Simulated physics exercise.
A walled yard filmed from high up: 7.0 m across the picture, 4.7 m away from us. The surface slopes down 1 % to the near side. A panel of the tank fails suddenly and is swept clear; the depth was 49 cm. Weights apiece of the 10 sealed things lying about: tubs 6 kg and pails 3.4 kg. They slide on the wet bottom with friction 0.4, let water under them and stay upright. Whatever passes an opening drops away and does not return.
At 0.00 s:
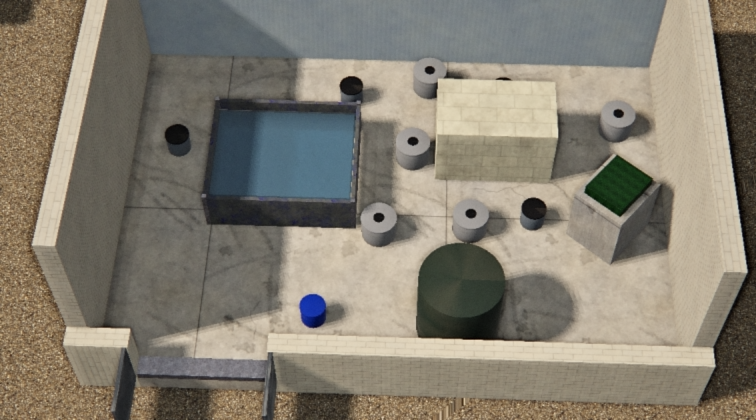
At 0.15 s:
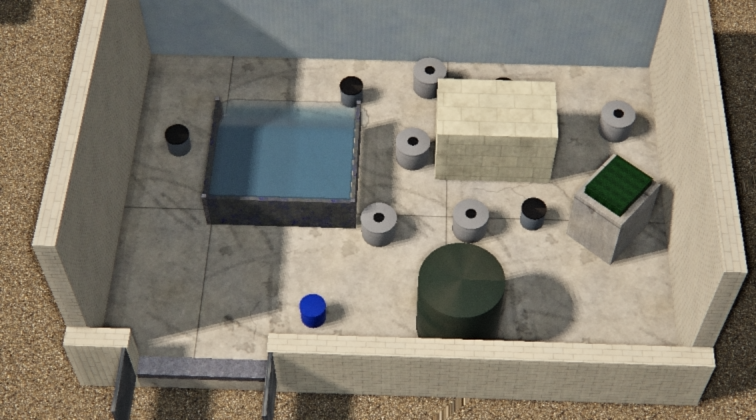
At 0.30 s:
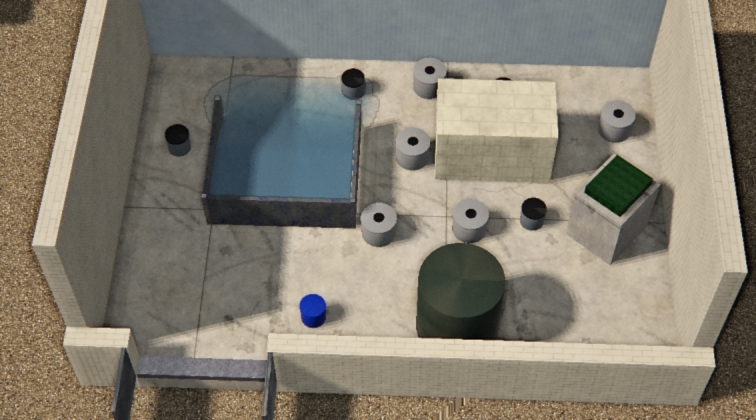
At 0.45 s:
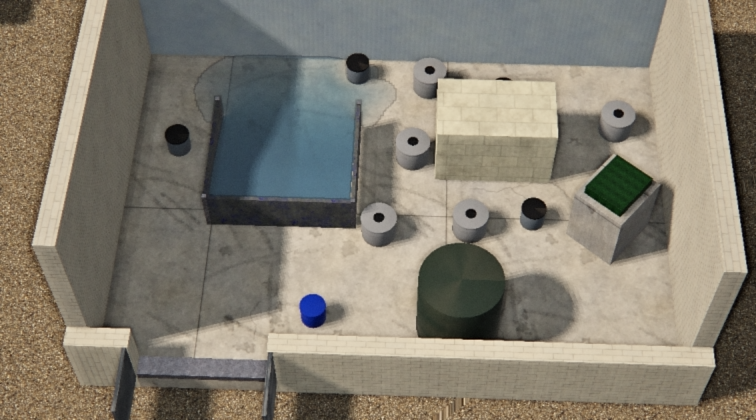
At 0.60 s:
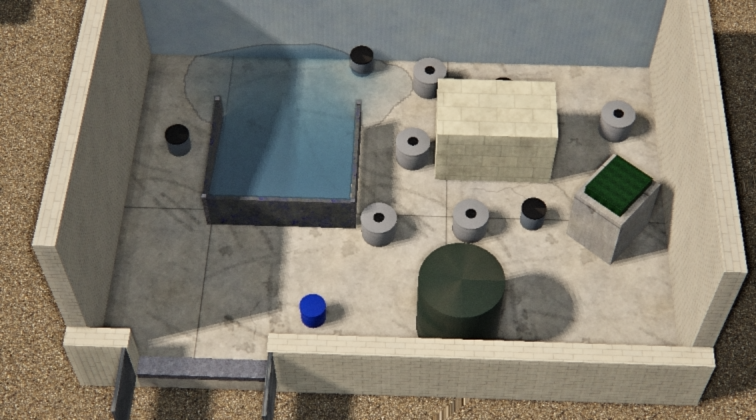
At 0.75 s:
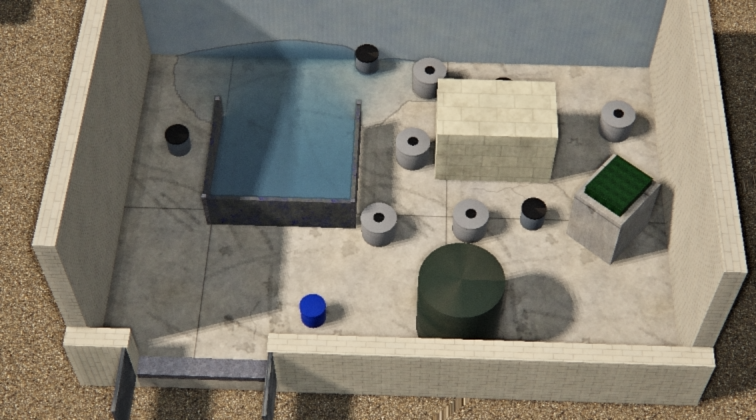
The back side of a water-filled tank in a walled yard gave way, and water spread out toward the rear wall, nudging one black pail slightly while everything else stayed put.
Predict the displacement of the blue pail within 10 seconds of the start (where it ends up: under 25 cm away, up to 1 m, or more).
Blue pail stays put.
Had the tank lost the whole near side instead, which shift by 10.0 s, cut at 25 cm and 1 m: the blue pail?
Then the blue pail gets carried off.
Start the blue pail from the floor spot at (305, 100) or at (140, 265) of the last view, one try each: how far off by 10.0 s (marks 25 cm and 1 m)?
In that order: It travels far; it ends far away.
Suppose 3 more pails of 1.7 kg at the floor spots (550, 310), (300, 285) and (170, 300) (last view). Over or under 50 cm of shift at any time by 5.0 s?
In that order: Under, short of it, more.
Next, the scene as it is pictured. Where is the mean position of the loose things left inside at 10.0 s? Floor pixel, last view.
At about (490, 225).
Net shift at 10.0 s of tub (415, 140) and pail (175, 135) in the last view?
In that order: 60 cm, washed out.
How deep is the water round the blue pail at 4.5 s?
About 0 cm.
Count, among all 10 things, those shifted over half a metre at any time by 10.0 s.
That makes 7.
After 2.0 s the blue pail is near (312, 305), 0.0 m from its start, aground; 0 of 10 are out; 2 afloat.
After 4.5 s the blue pail is near (312, 305), 0.0 m from its start, aground; 0 of 10 are out; 4 afloat.
After 7.0 s the blue pail is near (312, 305), 0.0 m from its start, aground; 1 of 10 are out; 4 afloat.
After 10.0 s the blue pail is near (310, 304), 0.0 m from its start, aground; 1 of 10 are out; 4 afloat.
